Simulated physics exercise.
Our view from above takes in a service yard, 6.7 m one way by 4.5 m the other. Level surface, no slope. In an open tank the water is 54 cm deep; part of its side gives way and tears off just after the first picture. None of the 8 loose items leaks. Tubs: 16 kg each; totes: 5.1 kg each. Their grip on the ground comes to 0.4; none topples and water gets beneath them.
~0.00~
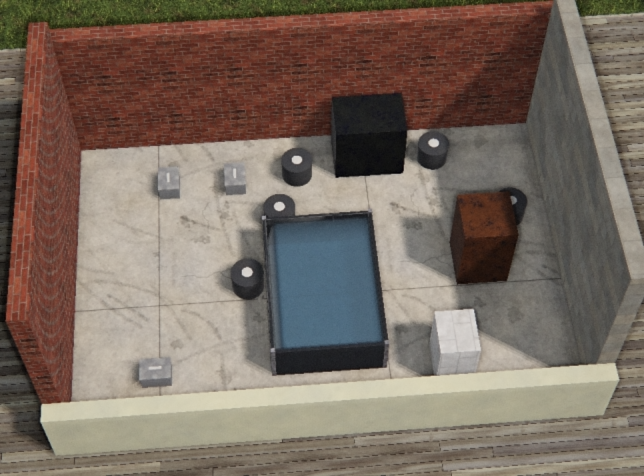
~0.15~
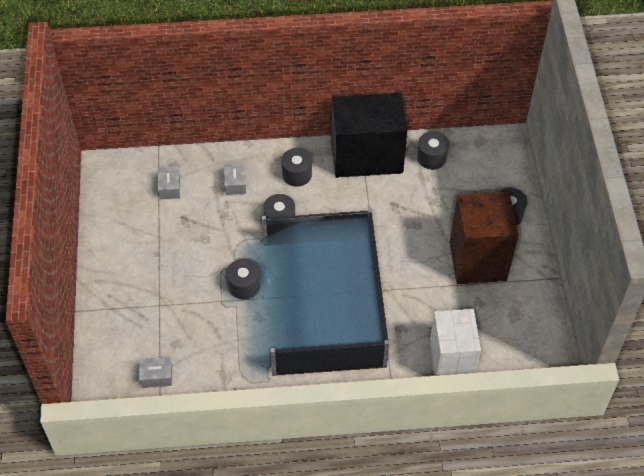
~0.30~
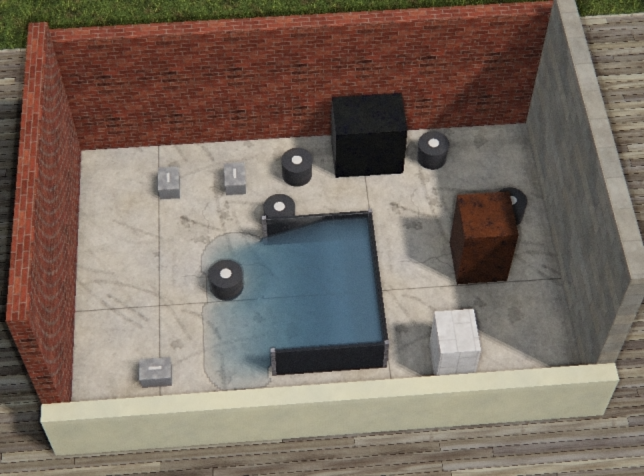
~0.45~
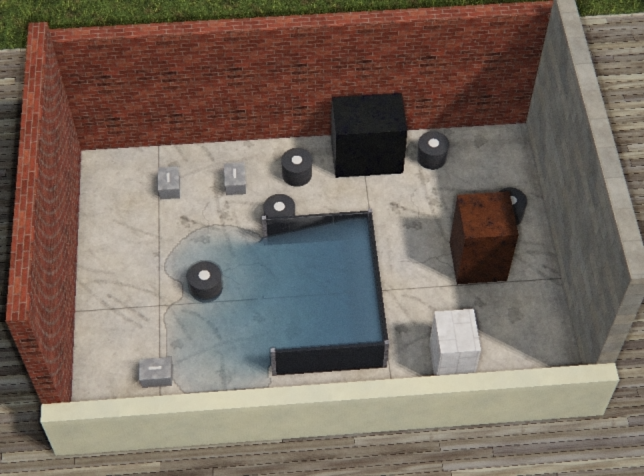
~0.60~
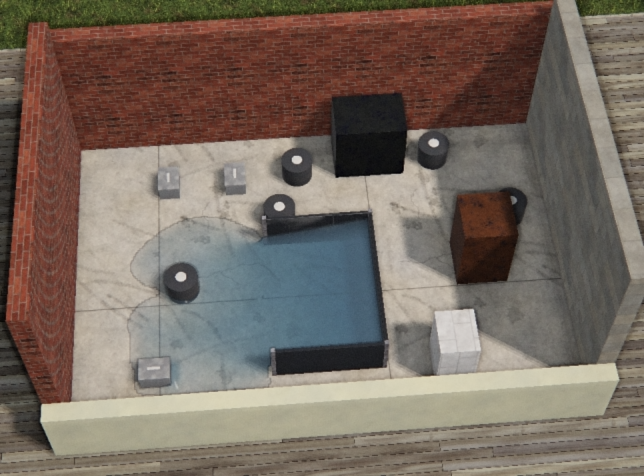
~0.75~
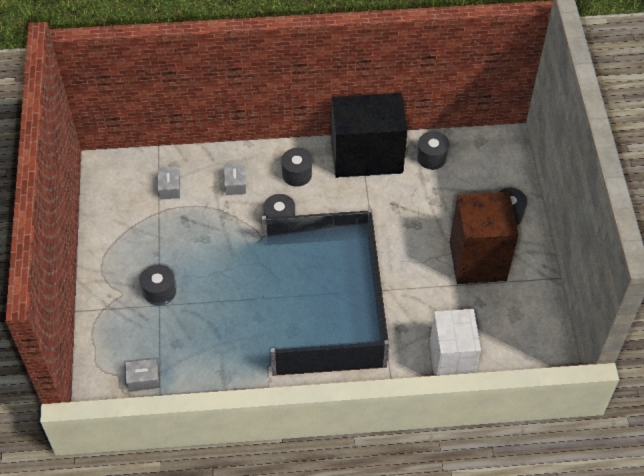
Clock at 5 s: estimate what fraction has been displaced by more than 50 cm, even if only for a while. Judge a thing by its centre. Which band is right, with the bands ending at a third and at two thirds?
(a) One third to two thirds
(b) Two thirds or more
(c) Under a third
(a) One third to two thirds.
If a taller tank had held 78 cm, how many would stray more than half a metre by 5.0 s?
The count would be 5.
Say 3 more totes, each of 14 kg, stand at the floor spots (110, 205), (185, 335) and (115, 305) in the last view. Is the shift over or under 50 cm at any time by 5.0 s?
Result, in sequence: Above the mark / above the mark / above the mark.
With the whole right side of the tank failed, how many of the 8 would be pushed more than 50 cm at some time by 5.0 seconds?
Result: 2.
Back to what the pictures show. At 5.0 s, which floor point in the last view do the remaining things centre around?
I'd say about (332, 212) in the last view.
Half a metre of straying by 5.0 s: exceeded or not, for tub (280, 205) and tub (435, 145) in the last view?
Result, in order: Not exceeded; not exceeded.
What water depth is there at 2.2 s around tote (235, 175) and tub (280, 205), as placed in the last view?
0 and 0 cm.
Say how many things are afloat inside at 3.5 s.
3.
After 1.1 s 2 of 8 are over 50 cm from their spots; 0 afloat.
After 2.2 s 1 of 8 are over 50 cm from their spots; 2 afloat.
After 3.5 s 3 of 8 are over 50 cm from their spots; 3 afloat.
After 5.0 s 4 of 8 are over 50 cm from their spots, and 4 have been at some point; 4 afloat.
